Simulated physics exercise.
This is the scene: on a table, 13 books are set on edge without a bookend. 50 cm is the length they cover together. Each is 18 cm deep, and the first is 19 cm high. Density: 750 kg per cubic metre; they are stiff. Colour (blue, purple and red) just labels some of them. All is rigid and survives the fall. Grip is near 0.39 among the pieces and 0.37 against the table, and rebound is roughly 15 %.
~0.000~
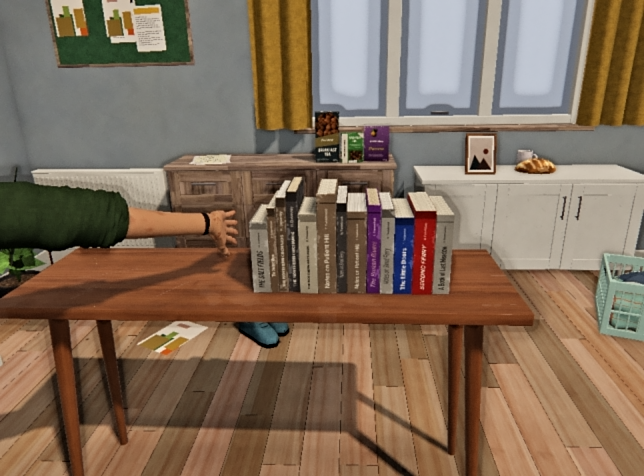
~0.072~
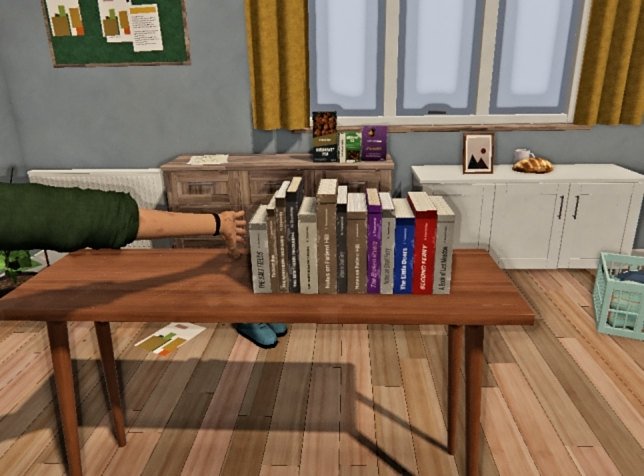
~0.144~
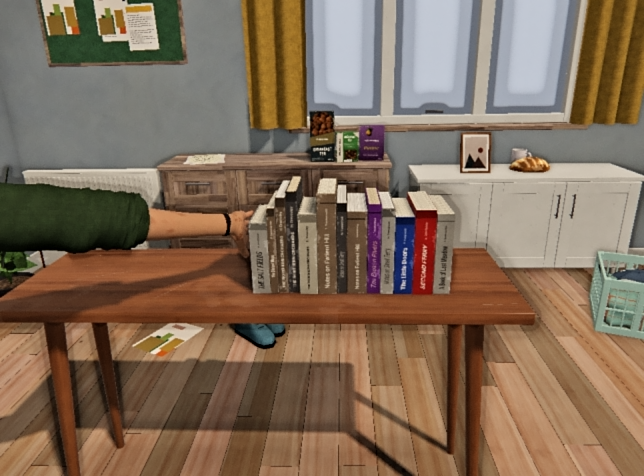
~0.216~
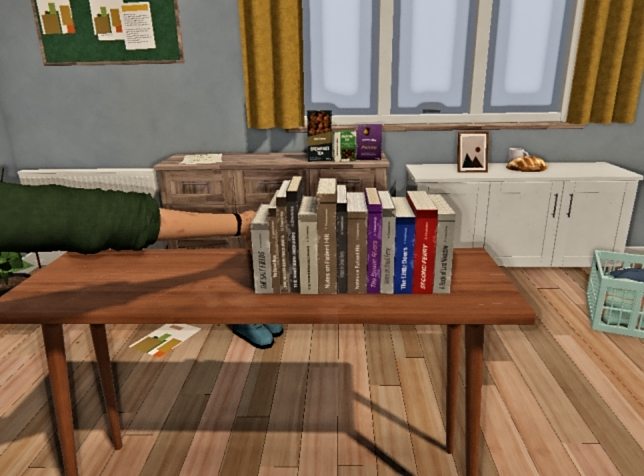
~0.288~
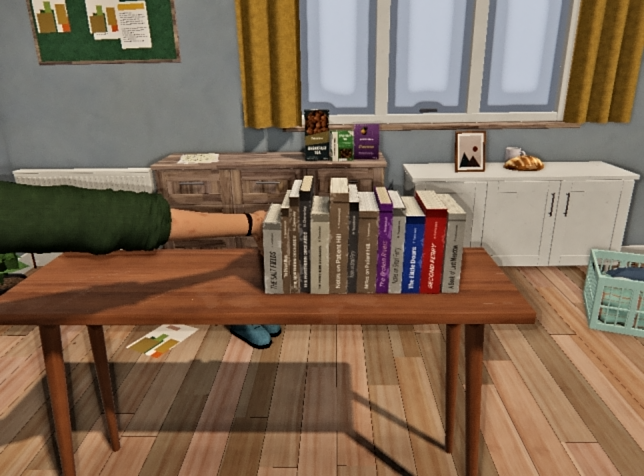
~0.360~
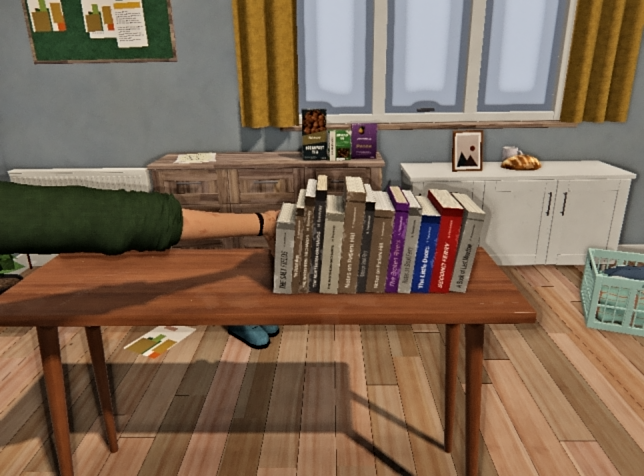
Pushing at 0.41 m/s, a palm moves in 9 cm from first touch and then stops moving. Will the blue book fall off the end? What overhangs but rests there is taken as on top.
The blue book does not fall.
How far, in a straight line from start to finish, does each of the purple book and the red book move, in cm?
Purple ends up 10 cm away; red ends up 30 cm away.
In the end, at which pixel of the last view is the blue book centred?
It finishes near pixel (470, 252) of the last picture.
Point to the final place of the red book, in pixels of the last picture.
Its centre ends up near pixel (512, 270) in the last picture.
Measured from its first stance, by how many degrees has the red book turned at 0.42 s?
10°.
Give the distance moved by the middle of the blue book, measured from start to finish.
Net straight-line distance: Approx. 20 cm.
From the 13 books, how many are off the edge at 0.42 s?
By then 0.
After 0.42 s, none of the 13 books off the edge, 13 disturbed; blue book leaning 8°; red book leaning 8°.
After 0.66 s, none of the 13 books off the edge, 13 disturbed; blue book leaning 28°; red book leaning 37°.
After 1.10 s, 1 of the 13 books off the edge; blue book leaning 57°; red book on its side.
At rest (1.4 s), 1 of the 13 books off the edge; blue book leaning 57°; red book on its side; purple book leaning 36°. As the last picture would show them, middles, blue book near (470, 252), red book near (512, 270).
